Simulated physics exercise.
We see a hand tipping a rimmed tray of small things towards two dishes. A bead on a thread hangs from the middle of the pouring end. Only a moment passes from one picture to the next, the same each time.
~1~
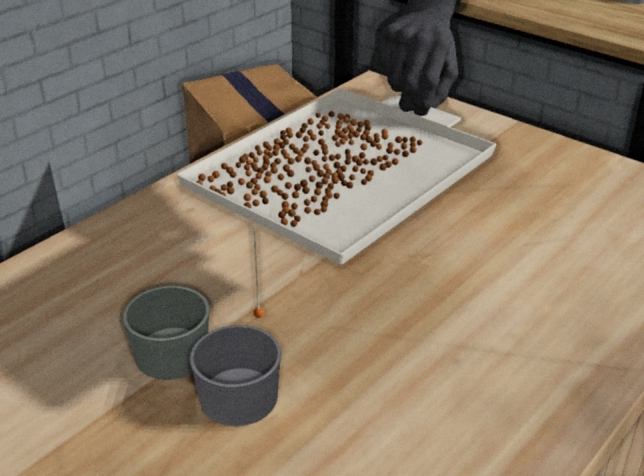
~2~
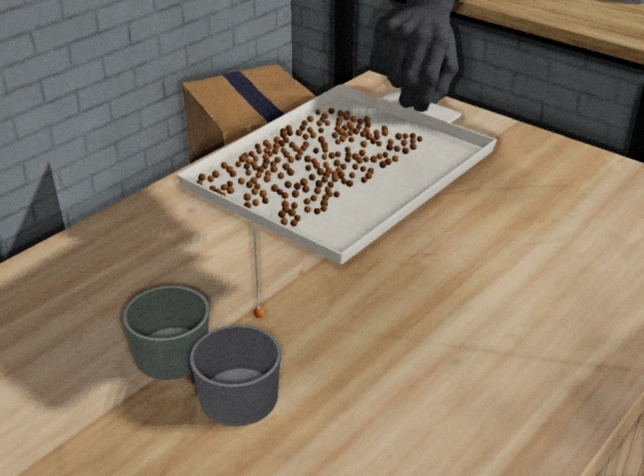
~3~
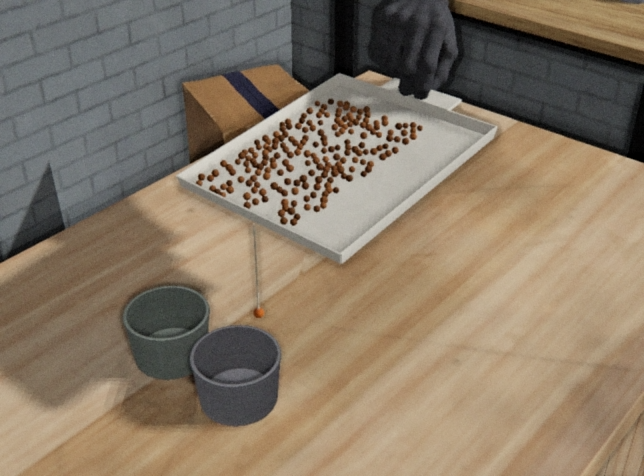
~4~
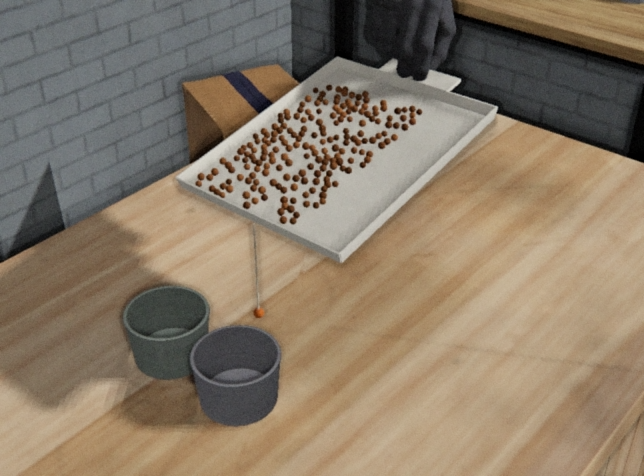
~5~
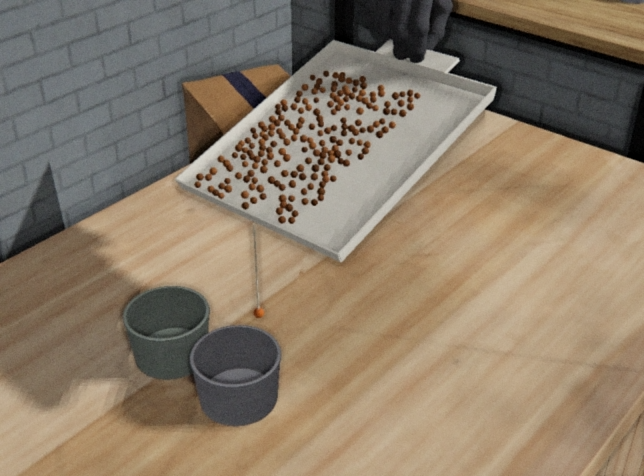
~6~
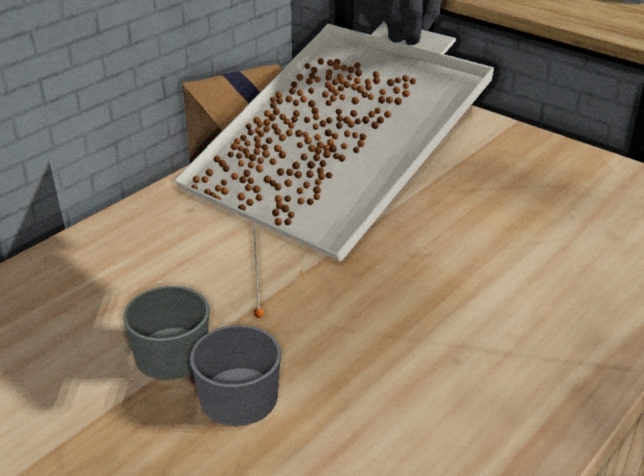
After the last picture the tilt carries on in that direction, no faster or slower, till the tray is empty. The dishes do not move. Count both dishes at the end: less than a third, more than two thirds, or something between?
The two hold more than two thirds of the load.
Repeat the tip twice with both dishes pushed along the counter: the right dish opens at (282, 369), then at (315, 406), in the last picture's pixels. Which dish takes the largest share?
At the first place the left dish, at the second the left one.
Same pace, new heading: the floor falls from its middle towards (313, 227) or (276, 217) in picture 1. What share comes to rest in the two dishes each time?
About 10 and 70 per cent.
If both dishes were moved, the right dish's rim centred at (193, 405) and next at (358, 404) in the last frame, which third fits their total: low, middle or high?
At the first place under a third, at the second under a third.
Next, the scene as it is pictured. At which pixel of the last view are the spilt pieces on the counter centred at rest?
Roughly at (185, 386).
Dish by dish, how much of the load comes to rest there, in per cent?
Left dish: 60 %, right dish: 30 %.
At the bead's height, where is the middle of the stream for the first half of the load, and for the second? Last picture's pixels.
Around (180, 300) and then (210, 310).
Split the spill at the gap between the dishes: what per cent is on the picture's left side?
Near 60 %.
Shortly afterwards, tray tipped steeply; the bulk on the tray; only a few in the right dish; a little in the air.
Next, tray tipped past a quarter turn; near a third on the tray; a little in the right dish; near a quarter in the left dish; a little outside both; near a third in the air.
Some moments later, tray tipped past a quarter turn; near a quarter in the right dish; near half in the left dish; near a quarter outside both.
In the end, tray tipped past a quarter turn; near a quarter in the right dish; near half in the left dish; near a quarter outside both.
